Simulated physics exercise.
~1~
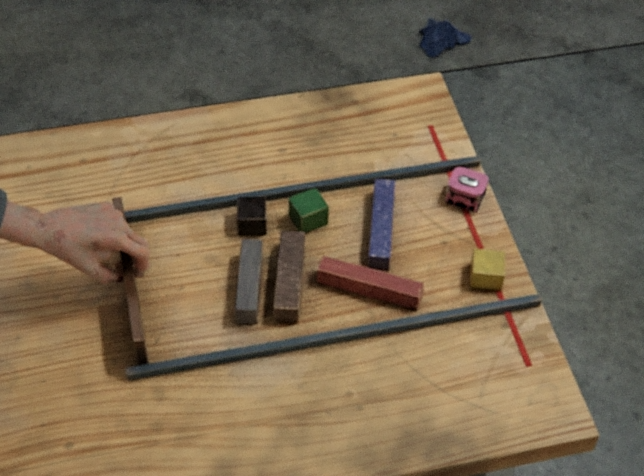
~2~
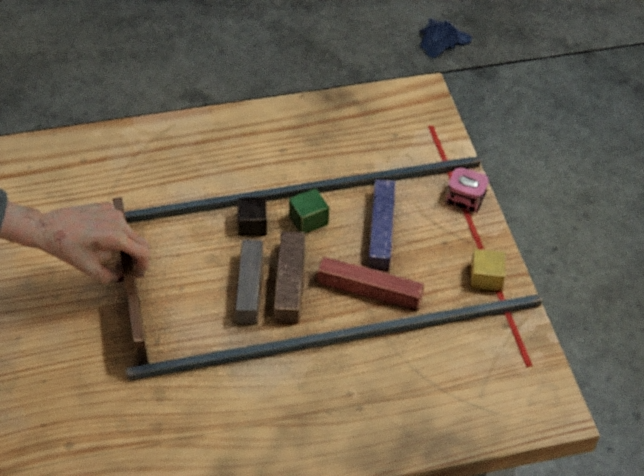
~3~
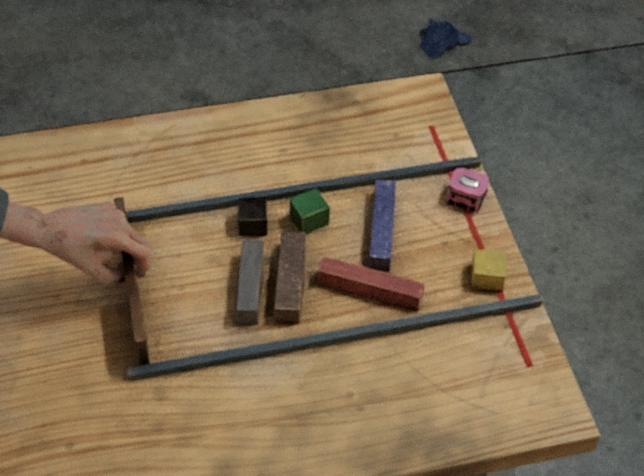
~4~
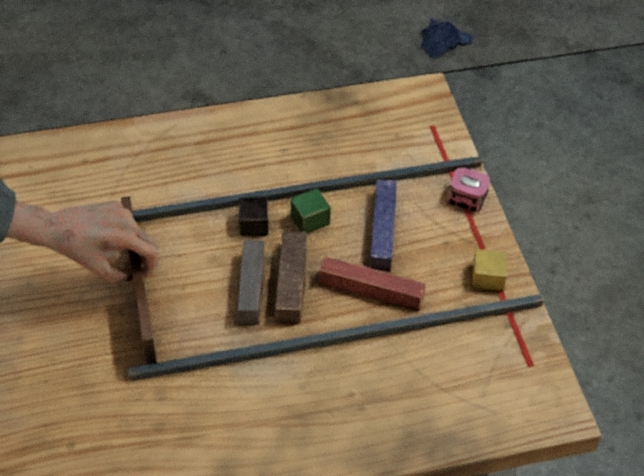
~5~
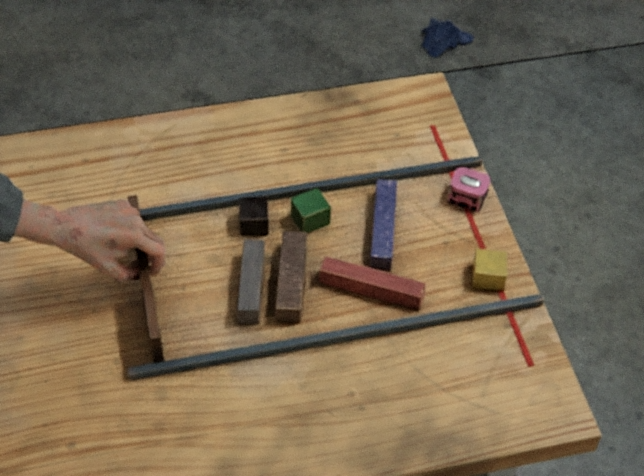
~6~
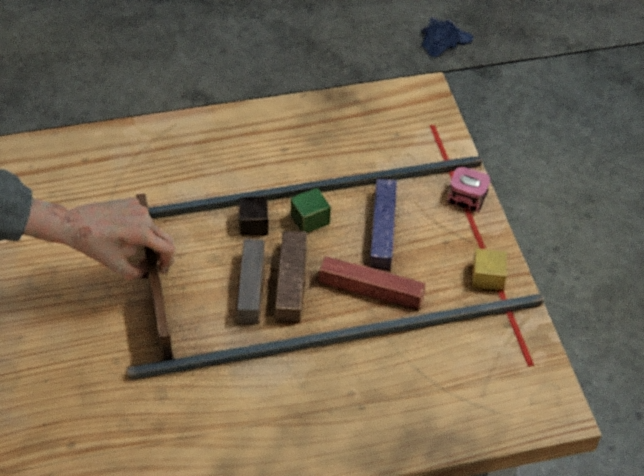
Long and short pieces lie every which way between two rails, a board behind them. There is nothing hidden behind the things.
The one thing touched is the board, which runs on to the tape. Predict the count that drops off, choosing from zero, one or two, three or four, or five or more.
The count is five or more.
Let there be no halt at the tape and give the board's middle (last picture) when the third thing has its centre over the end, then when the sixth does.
It sits around (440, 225) and after that around (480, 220).
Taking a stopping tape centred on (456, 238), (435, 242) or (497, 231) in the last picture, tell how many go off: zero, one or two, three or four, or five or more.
Run 1 - either three or four; run 2 - just one or two; run 3 - five or more.
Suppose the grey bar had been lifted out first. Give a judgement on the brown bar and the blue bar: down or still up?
Result - brown bar: Up; blue bar: Gone.
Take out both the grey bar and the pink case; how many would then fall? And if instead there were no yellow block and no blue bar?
Count: 3 (first case); 3 (second).
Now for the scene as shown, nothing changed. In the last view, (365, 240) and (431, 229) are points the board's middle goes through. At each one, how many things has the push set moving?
7 at one spot and 8 at the other.
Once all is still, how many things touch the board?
Count: 2.
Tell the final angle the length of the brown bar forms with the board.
Misalignment: Close to 0°.
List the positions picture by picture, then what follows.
In the first frame, pink case (467, 189); yellow block (488, 269); blue bar (382, 224); board (130, 279); tape (475, 235).
In the second frame, yellow block (488, 270); board (130, 279).
In the third frame, blue bar (383, 224); black block (253, 216).
In the fourth frame, pink case (469, 190); red bar (372, 283).
In the fifth frame, yellow block (490, 270); grey bar (252, 281).
In the sixth frame, pink case (469, 189); yellow block (490, 270); blue bar (384, 224); board (154, 275); tape (477, 235).
Early on, none off yet; pink case at rest near (469, 189); yellow block at rest near (490, 270); blue bar at rest near (384, 224).
A while later, none off yet; pink case at rest near (469, 189); yellow block moving near (494, 265); blue bar travelled a little near (410, 210).
Further along, none off yet; pink case leaning well over near (515, 196); yellow block travelled well along near (525, 243); blue bar travelled about its own width near (488, 198).
Finally, the number that fall off is five or more; lost, green block, red bar, blue bar, yellow block and pink case.
